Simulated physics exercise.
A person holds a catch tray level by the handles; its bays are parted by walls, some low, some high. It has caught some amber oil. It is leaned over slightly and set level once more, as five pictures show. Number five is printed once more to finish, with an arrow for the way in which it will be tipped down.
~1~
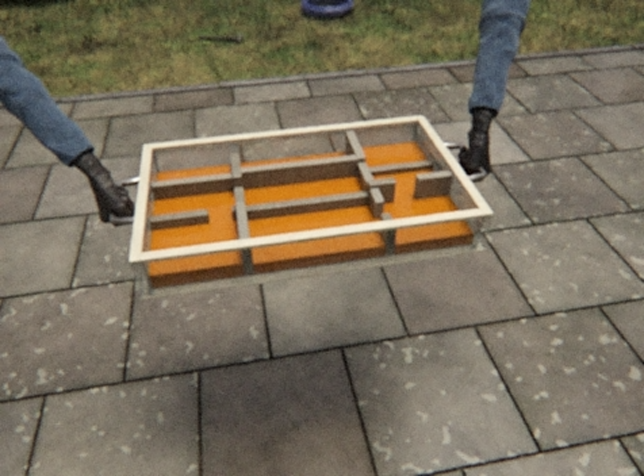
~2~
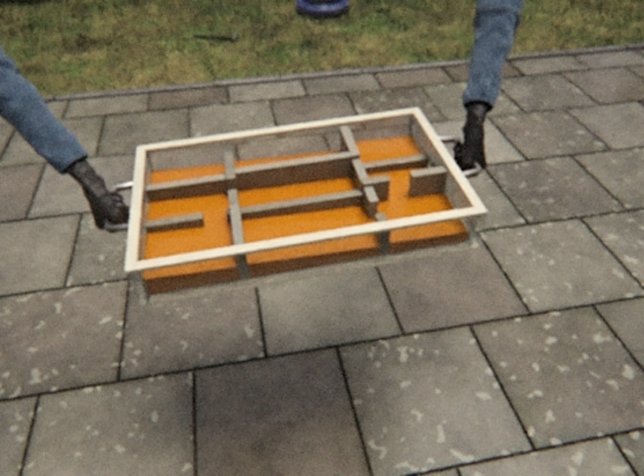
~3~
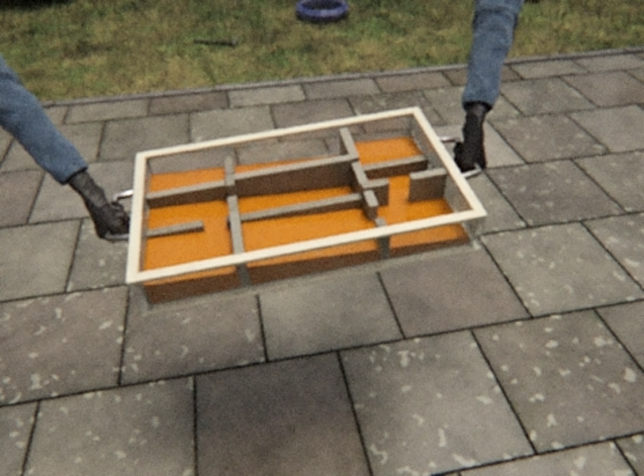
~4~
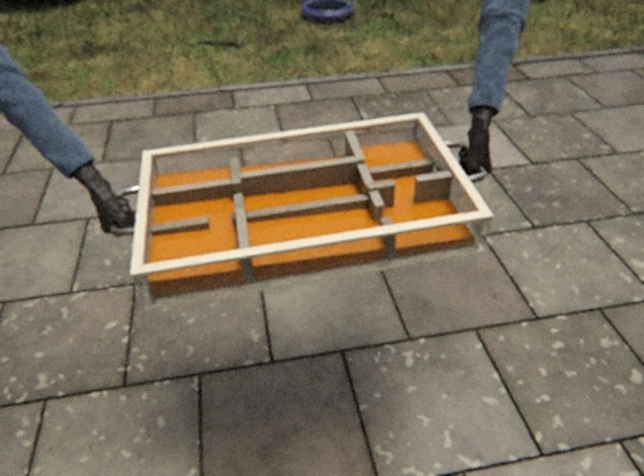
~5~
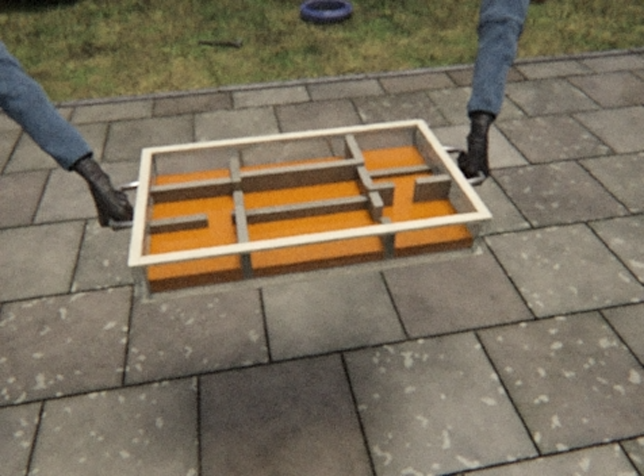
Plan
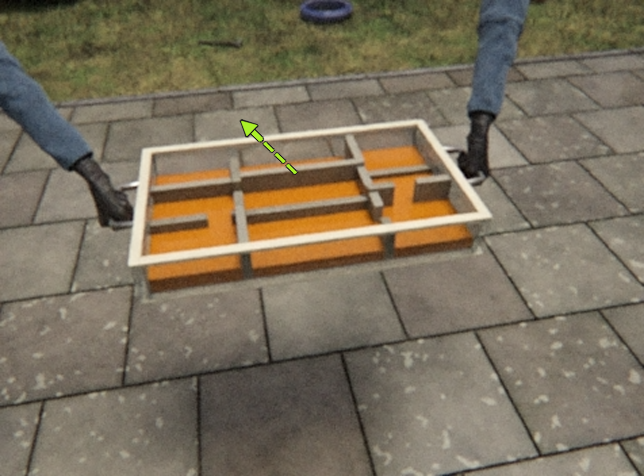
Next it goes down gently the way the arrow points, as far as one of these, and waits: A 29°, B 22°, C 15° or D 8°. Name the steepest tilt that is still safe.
Use angle C.
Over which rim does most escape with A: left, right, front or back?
Over the back one.
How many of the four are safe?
Two of the four.
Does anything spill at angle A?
Yes, it does.
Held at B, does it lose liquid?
Yes, it does.
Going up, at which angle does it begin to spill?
It is B.
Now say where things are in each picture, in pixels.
In the first frame, the tray is level; deepest in the central bay, at (304, 194), shallowest in the back middle.
The second frame shows tipped about 3° down to the front left; no wall is crossed.
The third frame shows tipped about 6° down to the front left; no wall is crossed.
The fourth frame shows tipped about 3° down to the front left; no wall is crossed.
In the fifth frame, the tray is level; deepest in the centre left bay, at (197, 211), shallowest in the back middle.
The arrow ends at (245, 124).
With A, about 42 % goes over the rim.
With B, about 10 % goes over the rim.
With C, nothing spills; the back right bay holds the most.
With D, nothing spills; the front middle bay holds the most.
